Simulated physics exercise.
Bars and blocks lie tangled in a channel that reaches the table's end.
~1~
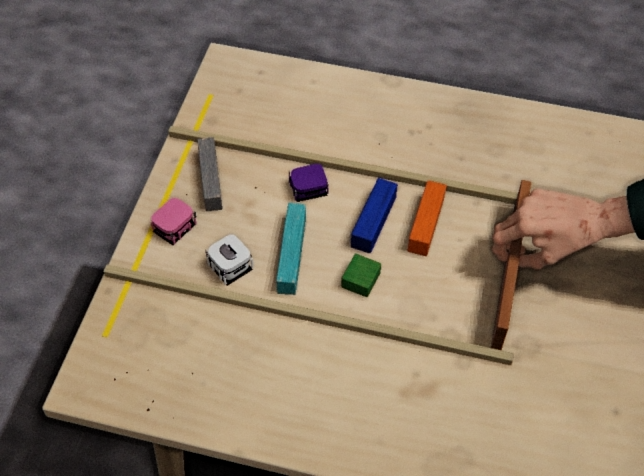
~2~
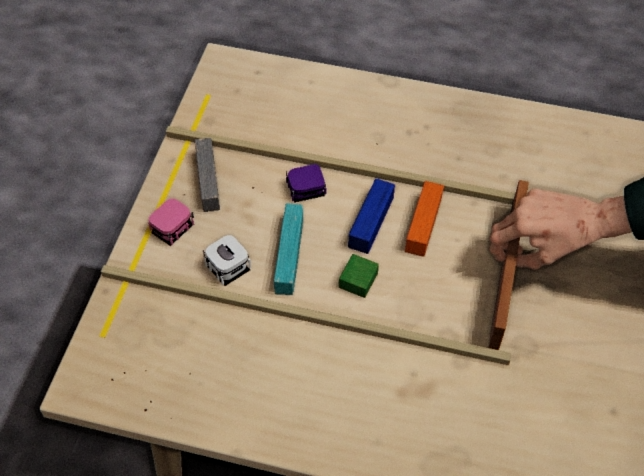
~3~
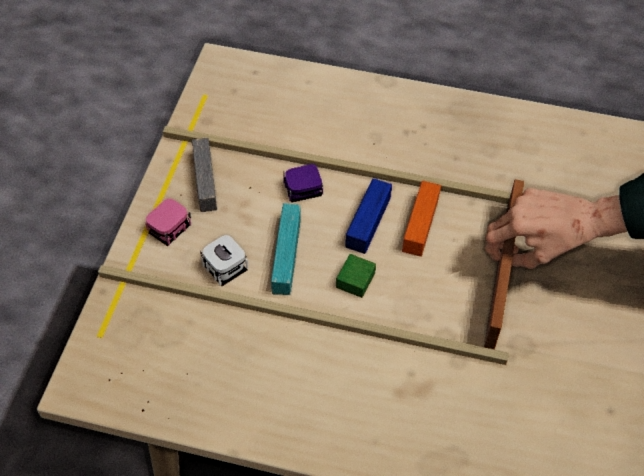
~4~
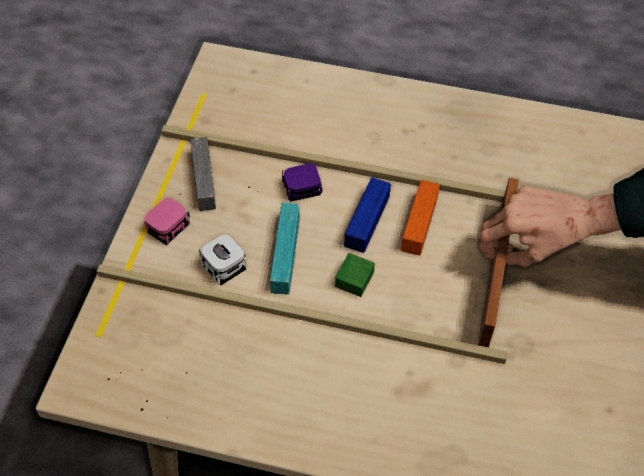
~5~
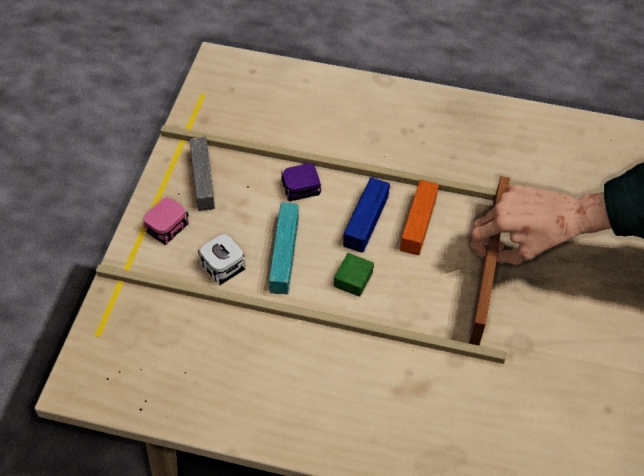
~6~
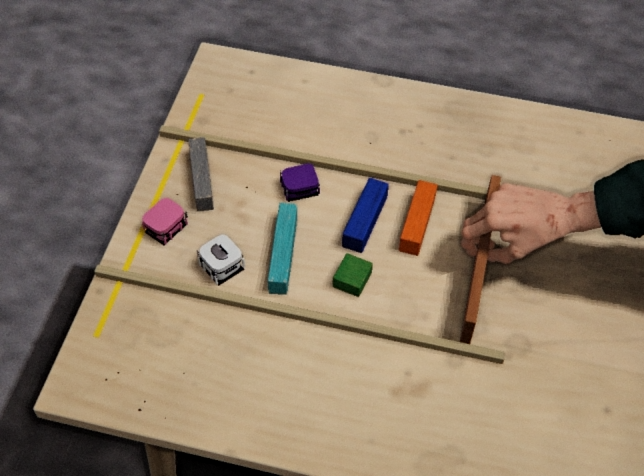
Hand sliding a brown board slightly left along a railed wooden channel, toward scattered coloured bars and blocks that stay untouched.
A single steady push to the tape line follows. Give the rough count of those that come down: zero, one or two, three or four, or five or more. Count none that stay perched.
Looks like at least five of them go over the edge.
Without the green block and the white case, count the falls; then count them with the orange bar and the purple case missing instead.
Count: 5 (first case); 4 (second).
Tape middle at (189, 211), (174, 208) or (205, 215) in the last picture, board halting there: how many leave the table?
Try 1: 2; try 2: 4; try 3: 0.
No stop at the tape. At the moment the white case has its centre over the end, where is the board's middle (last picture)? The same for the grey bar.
Approx. (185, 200) for the first, approx. (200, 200) for the second.
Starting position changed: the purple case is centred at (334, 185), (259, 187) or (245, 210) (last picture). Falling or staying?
Going through them in order, it comes off, then comes off, then comes off.
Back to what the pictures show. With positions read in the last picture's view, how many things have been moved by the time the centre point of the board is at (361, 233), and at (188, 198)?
So far 3, and 8 at the second.
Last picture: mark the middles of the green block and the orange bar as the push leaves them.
The green block ends at (126, 229) and the orange bar at (157, 166).
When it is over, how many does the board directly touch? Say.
2 end up touching it.
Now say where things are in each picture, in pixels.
In the first picture, pink case (174, 222); grey bar (210, 174); white case (230, 260); board (512, 263); tape (163, 204).
In the second picture, grey bar (207, 174); orange bar (425, 218).
In the third picture, white case (225, 260); turquoise bar (287, 249).
In the fourth picture, pink case (167, 221); blue stick (368, 215).
In the fifth picture, grey bar (202, 173); green block (354, 275).
In the sixth picture, pink case (165, 221); grey bar (201, 174); white case (221, 259); board (481, 257); tape (154, 204).
Soon after, none off yet; pink case at rest near (165, 221); grey bar at rest near (201, 174); white case at rest near (221, 259).
After that, none off yet; pink case at rest near (165, 221); grey bar at rest near (201, 174); white case displaced a little near (202, 258).
And then, none off yet; pink case displaced about its own width near (129, 222); grey bar displaced about its own width near (149, 164); white case displaced well along near (123, 250).
In the end, the number that fall off is five or more; gone, blue stick, turquoise bar, purple case, white case, grey bar and pink case.
